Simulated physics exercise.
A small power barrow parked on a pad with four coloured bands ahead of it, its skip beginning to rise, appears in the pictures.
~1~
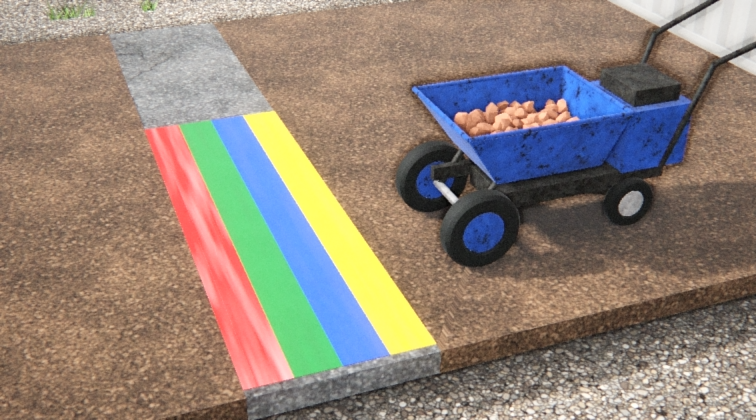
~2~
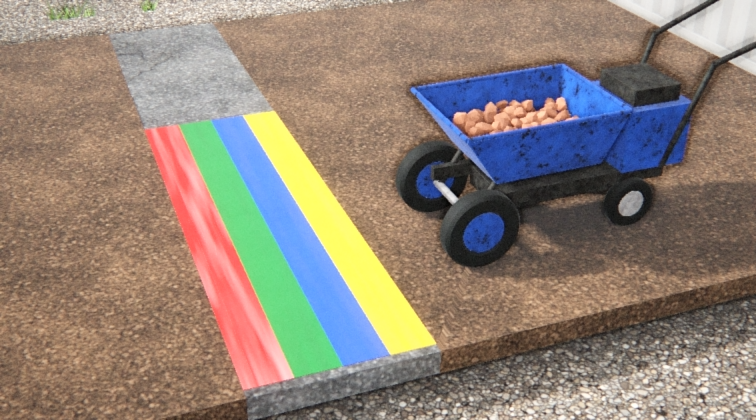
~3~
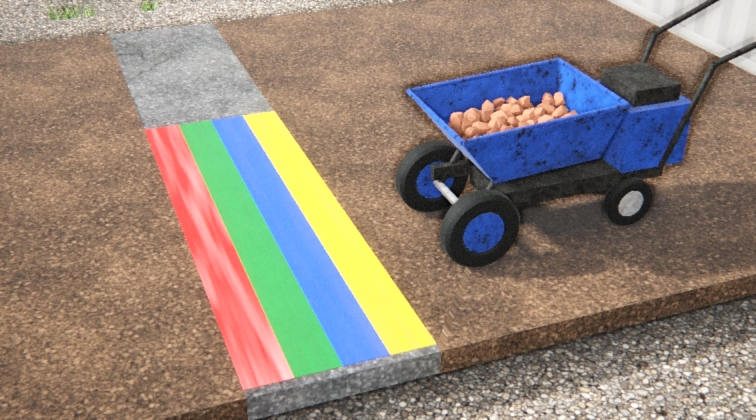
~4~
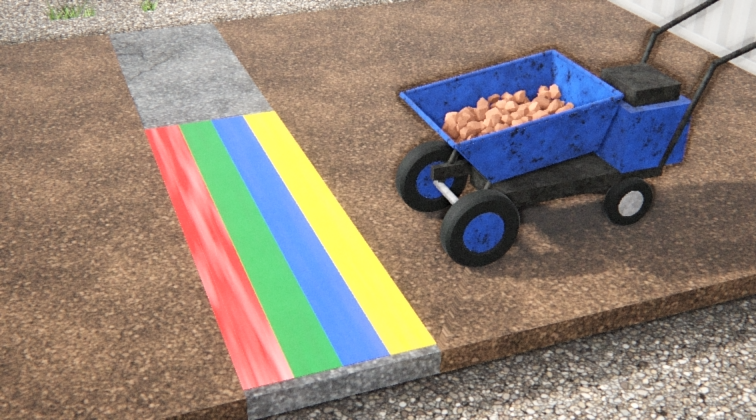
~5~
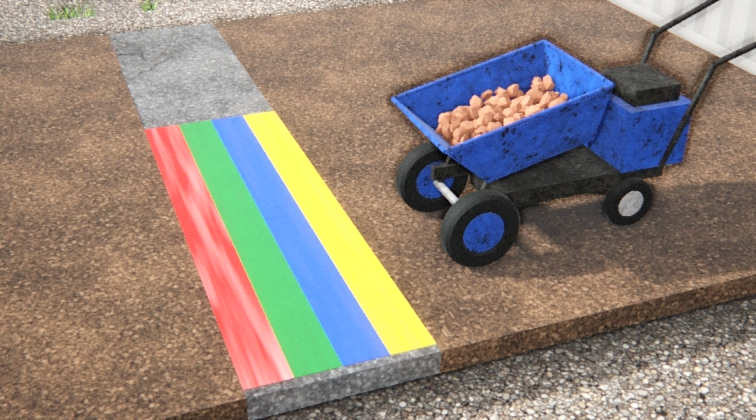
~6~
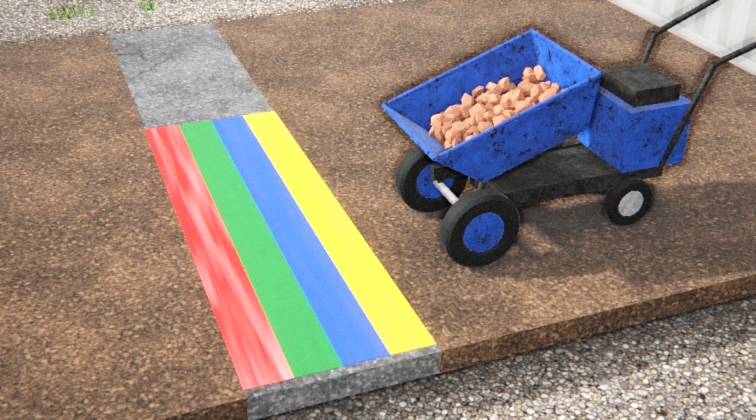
A blue skip of rubble on a small barrow tilts gradually forward beside four coloured strips.
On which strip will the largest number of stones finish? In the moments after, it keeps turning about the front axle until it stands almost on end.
The largest number finish on the blue strip.
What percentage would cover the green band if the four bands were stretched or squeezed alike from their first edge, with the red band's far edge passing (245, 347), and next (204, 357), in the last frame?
Roughly 20 percent first, then roughly 20 percent.
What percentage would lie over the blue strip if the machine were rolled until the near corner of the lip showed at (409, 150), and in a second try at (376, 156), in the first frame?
10 %, then 0 %.
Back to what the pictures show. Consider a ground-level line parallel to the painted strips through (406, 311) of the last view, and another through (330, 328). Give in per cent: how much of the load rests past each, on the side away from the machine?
In order, some 100 % then some 40 %.
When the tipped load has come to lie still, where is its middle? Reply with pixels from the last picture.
Last view, centre at rest - approx. (304, 260).
Just after the last frame, skip tipped steeply; every one in the skip.
A moment on, skip tipped right over; the larger part in the skip; about a tenth over the yellow strip; about a tenth over the blue strip; just a few over the green strip.
Further on, skip tipped right over; about a tenth in the skip; roughly a quarter over the yellow strip; roughly a third over the blue strip; roughly a quarter over the green strip; about a tenth over the red strip; just a few off the paint.
When it is over, skip tipped right over; roughly a quarter over the yellow strip; roughly a third over the blue strip; roughly a quarter over the green strip; about a tenth over the red strip; about a tenth off the paint.
